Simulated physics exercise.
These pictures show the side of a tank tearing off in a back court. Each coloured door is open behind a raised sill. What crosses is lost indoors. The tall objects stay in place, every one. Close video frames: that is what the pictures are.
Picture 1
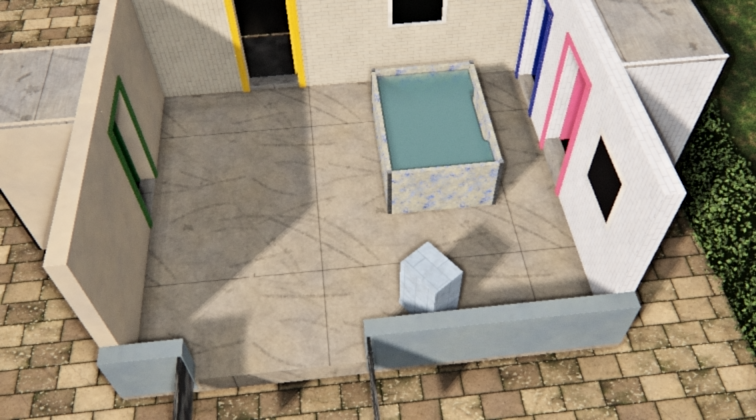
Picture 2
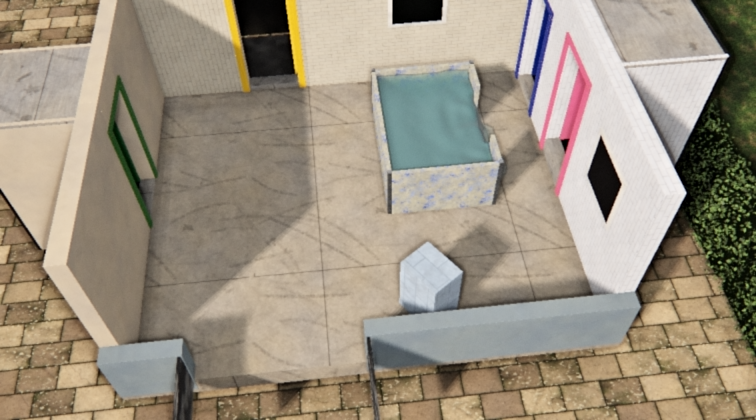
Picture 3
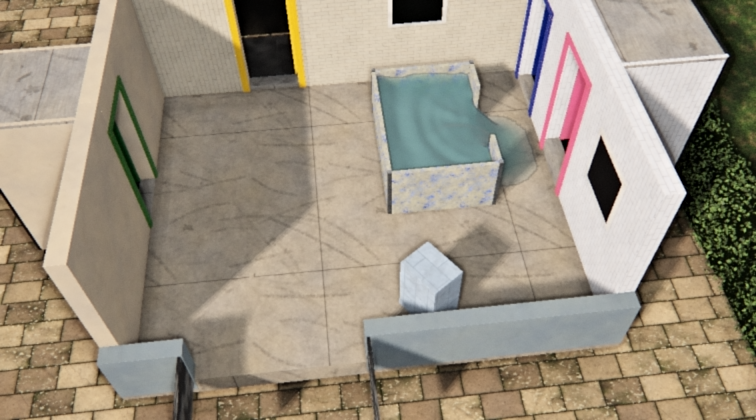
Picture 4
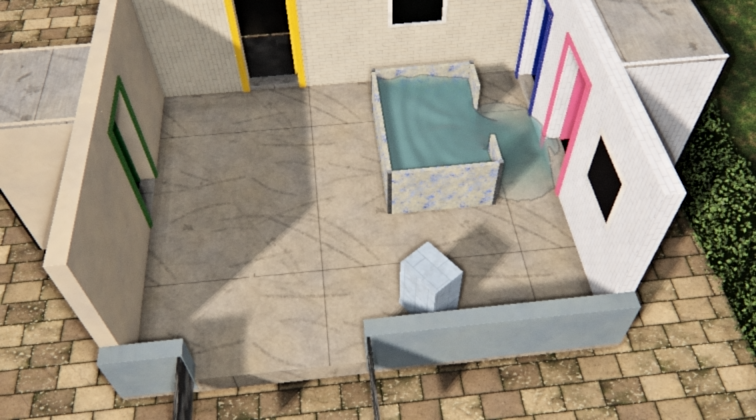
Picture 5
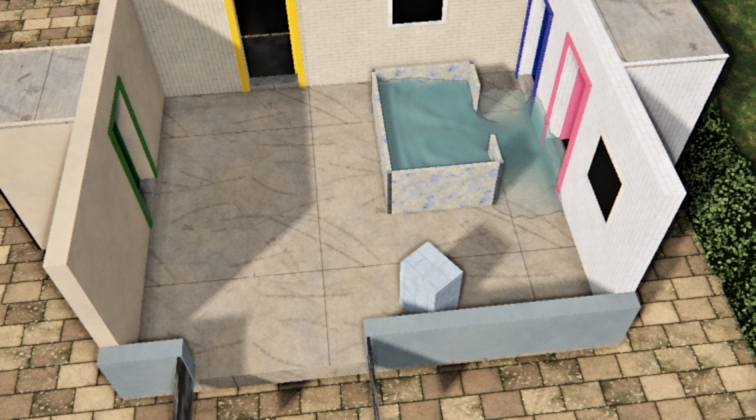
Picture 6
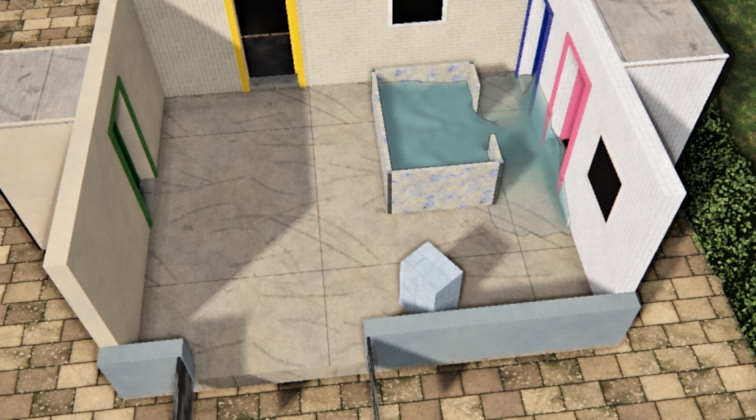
Water pours through a gap in the tank's right side and spreads across the courtyard floor.
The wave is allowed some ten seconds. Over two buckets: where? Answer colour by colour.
In order: Pink door: Past the limit, yellow door: Inside the limit, green door: Past the limit, blue door: Past the limit.
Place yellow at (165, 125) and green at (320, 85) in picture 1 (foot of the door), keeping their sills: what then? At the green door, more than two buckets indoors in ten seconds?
Result for green: It ends up above.
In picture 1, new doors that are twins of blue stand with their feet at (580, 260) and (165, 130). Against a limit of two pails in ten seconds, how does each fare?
In order: Tops the limit, tops the limit.
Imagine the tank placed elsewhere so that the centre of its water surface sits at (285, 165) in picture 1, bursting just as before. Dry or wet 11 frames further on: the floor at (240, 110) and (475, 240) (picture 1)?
The first spot is left dry and the second is inundated.
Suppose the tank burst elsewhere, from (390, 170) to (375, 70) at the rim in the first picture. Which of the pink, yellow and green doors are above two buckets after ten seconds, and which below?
Pink door: Below the limit; yellow door: Above the limit; green door: Above the limit.
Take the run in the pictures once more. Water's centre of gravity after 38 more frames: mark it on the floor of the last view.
Close to pixel (395, 184).
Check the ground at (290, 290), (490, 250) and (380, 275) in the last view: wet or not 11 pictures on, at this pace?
The three points read clear, soaked through and clear.
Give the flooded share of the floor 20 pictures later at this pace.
About 60 %.
A moment on, water covers 20 % of the floor; the pink door far over two buckets in, the yellow door not reached, the green door not reached, the blue door over two buckets in.
Next, water covers 35 % of the floor; the pink door far over two buckets in, the yellow door not reached, the green door not reached, the blue door far over two buckets in.
Then, water covers 60 % of the floor; the pink door far over two buckets in, the yellow door wet at the sill, nothing in, the green door not reached, the blue door far over two buckets in.
Later, water covers 85 % of the floor; the pink door far over two buckets in, the yellow door wet at the sill, nothing in, the green door under two buckets in, the blue door far over two buckets in.
In the end, water covers 95 % of the floor; the pink door far over two buckets in, the yellow door wet at the sill, nothing in, the green door over two buckets in, the blue door far over two buckets in.
